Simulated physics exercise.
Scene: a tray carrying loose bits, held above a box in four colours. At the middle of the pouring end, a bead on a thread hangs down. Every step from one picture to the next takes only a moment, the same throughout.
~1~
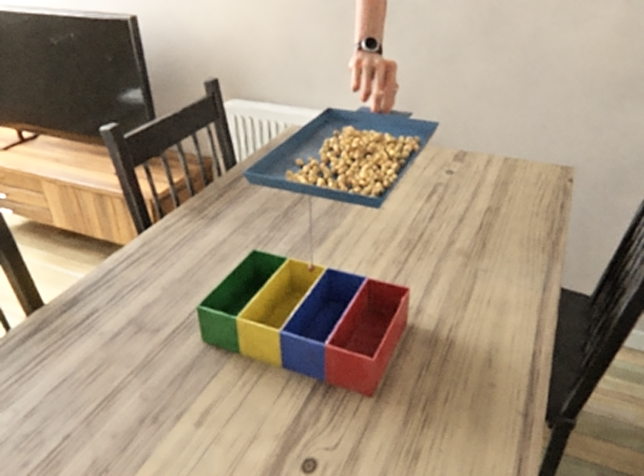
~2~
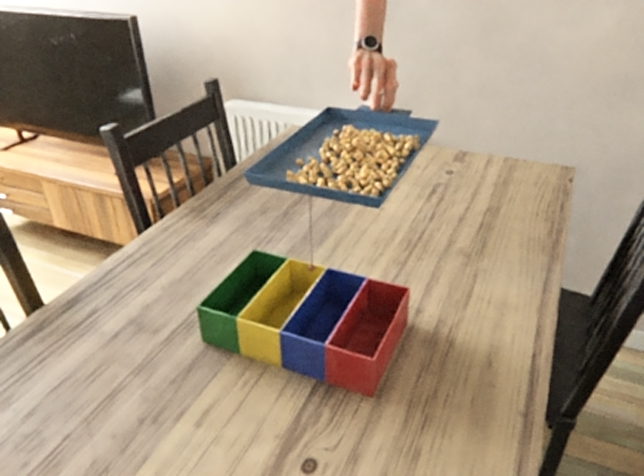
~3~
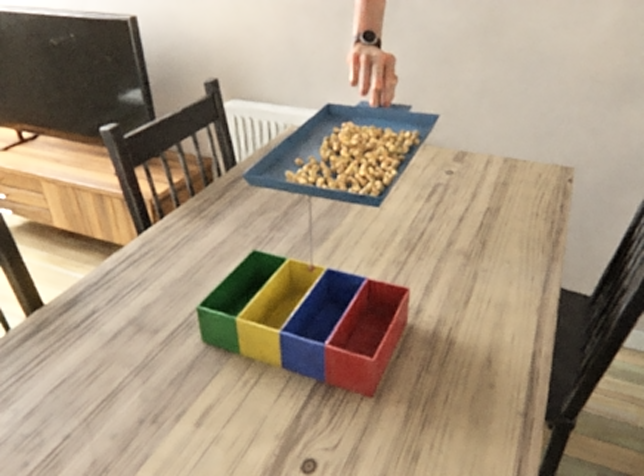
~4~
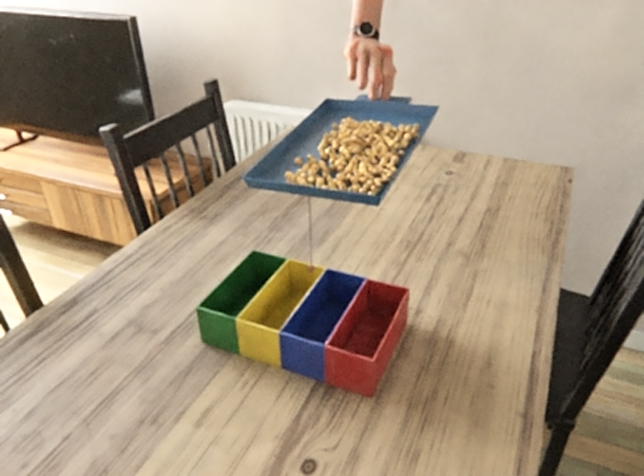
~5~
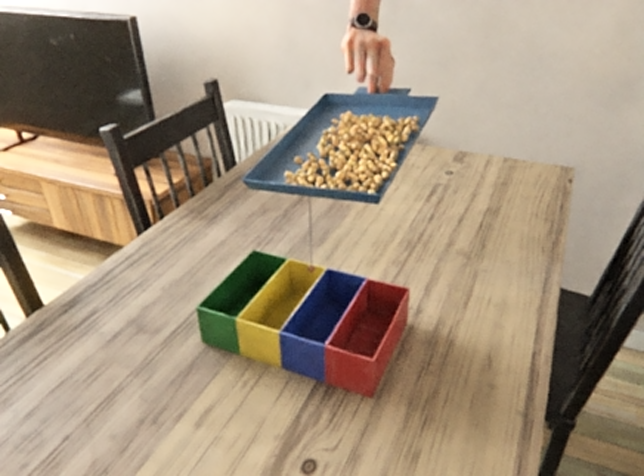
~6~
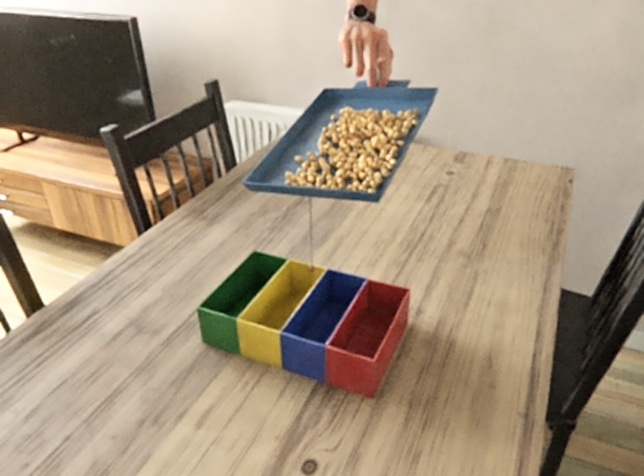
In a room with a dark television on a wooden cabinet and black chairs, a wood-grain table is seen from above at an angle by a still camera. A hand wearing a dark watch holds a blue tray of tan chickpeas above a box with green, yellow, blue and red compartments, left to right. The hand slowly raises the tray's far side, tilting it slightly towards its near left corner.
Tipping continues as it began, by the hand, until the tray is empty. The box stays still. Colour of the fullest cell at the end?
Green.
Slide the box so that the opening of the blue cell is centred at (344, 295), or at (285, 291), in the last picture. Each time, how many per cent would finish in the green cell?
I'd expect some 60 percent, and then some 10 percent.
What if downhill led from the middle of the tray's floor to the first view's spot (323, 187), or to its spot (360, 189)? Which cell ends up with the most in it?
Well, with the first heading it's that blue cell, and with the second it's the red one.
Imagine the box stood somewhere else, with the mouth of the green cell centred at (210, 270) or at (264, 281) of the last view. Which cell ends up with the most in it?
In order of the tries: Yellow and the green cell.
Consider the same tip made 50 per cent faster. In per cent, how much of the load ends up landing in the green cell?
I'd say near 70 per cent.
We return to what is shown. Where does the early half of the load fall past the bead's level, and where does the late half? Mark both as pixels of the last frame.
First around (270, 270), afterwards around (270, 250).
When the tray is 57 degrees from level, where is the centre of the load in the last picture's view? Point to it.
The load is centred about (298, 152).
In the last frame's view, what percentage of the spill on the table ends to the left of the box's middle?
It amounts to some 90 percent.
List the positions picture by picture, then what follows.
Corners of the pouring end (248, 171) and (379, 196), level; middle of the load (359, 159), dried chickpeas; bead on its thread (312, 268); green cell (219, 326); yellow cell (259, 339); blue cell (303, 353); red cell (349, 367), in the first frame.
Corners of the pouring end (248, 172) and (379, 196), level; middle of the load (359, 158), in the second frame.
Corners of the pouring end (248, 173) and (379, 195), tipped barely, lowest at the left corner; middle of the load (359, 156), in the third frame.
Corners of the pouring end (247, 176) and (378, 194), tipped a little, lowest at the left corner; middle of the load (358, 153), in the fourth frame.
Corners of the pouring end (247, 178) and (377, 192), tipped a little, lowest at the left corner; middle of the load (358, 149), in the fifth frame.
Corners of the pouring end (248, 180) and (377, 191), tipped a little, lowest at the left corner; middle of the load (357, 146); green cell (219, 328); yellow cell (260, 340); blue cell (303, 354); red cell (349, 369), in the sixth frame.
Just after the last frame, tray tipped steeply; almost all on the tray; just a few falling or outside the box.
A moment on, tray tipped right over; almost all on the tray; about a tenth in the green cell; just a few falling or outside the box.
Further on, tray tipped past a quarter turn; roughly half in the green cell; roughly a quarter in the yellow cell; just a few in the blue cell; about a tenth falling or outside the box.
When it is over, tray tipped past a quarter turn; roughly half in the green cell; roughly a quarter in the yellow cell; just a few in the blue cell; not one in the red cell; about a tenth outside the box.
